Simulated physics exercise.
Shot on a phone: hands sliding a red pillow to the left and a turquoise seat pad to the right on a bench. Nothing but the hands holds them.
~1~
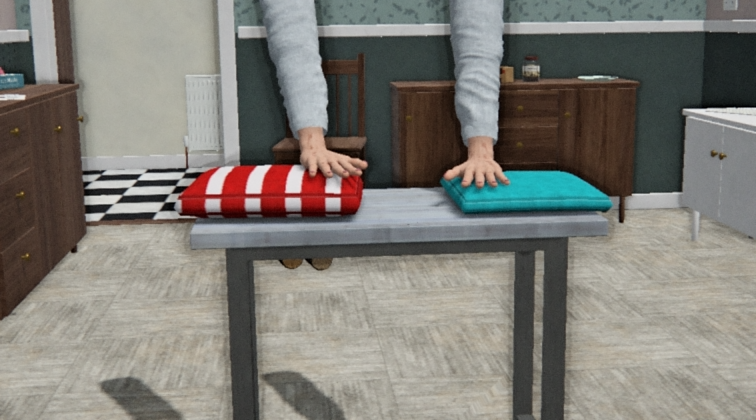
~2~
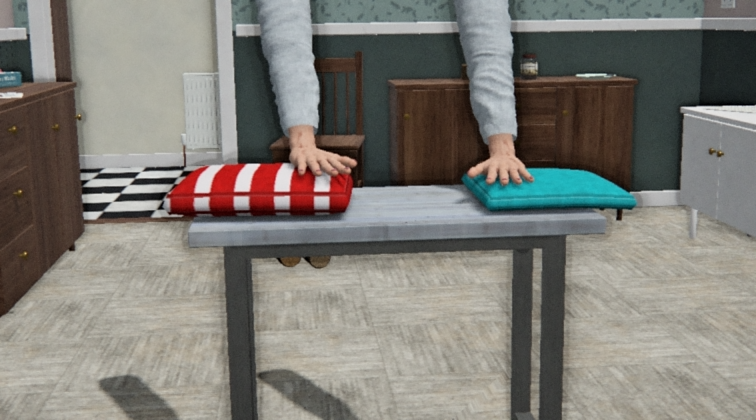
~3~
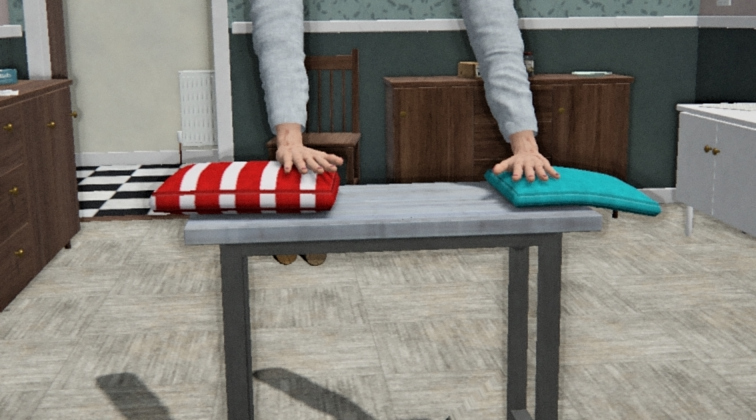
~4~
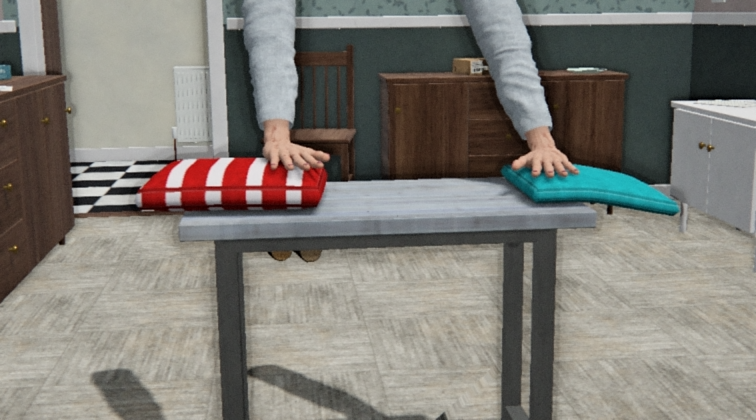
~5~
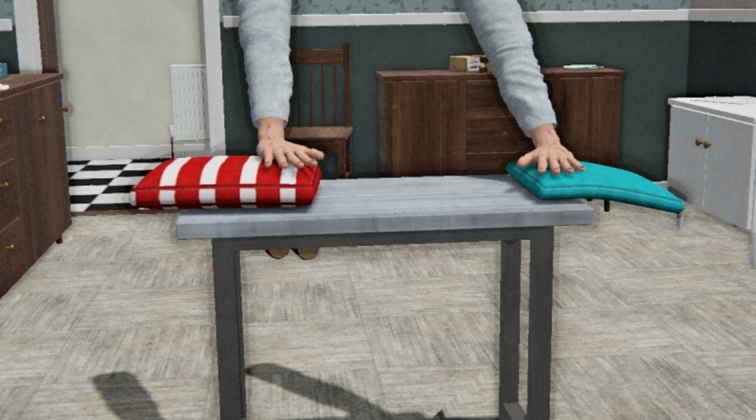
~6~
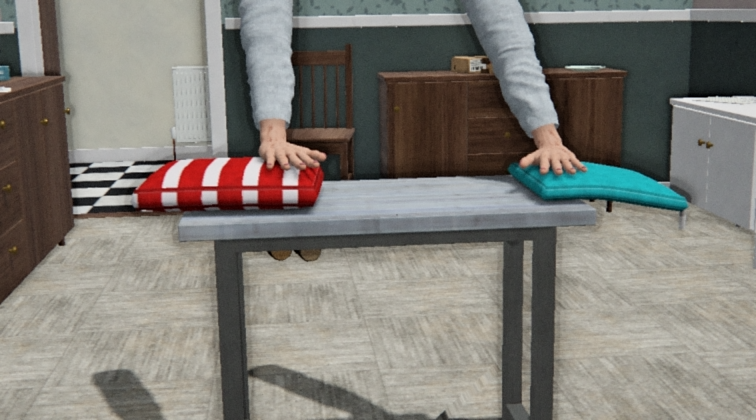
In a room with dark wooden cabinets, a chair and a pale patterned floor, a narrow grey bench is seen from the front. Two hands in light grey sleeves rest on a red-and-white striped pillow at left and a turquoise pad at right. The hands slide them apart, each partly past its end, the pad bending downward, then nearly pause, as the view shifts slightly.
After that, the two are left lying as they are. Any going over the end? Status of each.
Status: Red pillow still on; turquoise seat pad fallen off.
Then, 0.42 s on from there, pillow as it was left; seat pad falling near (600, 325).
Then, 0.70 s on from there, pillow as it was left; seat pad on the floor.
In the end, pillow as it was left; seat pad on the floor. The red pillow remains on top and the turquoise seat pad goes down.
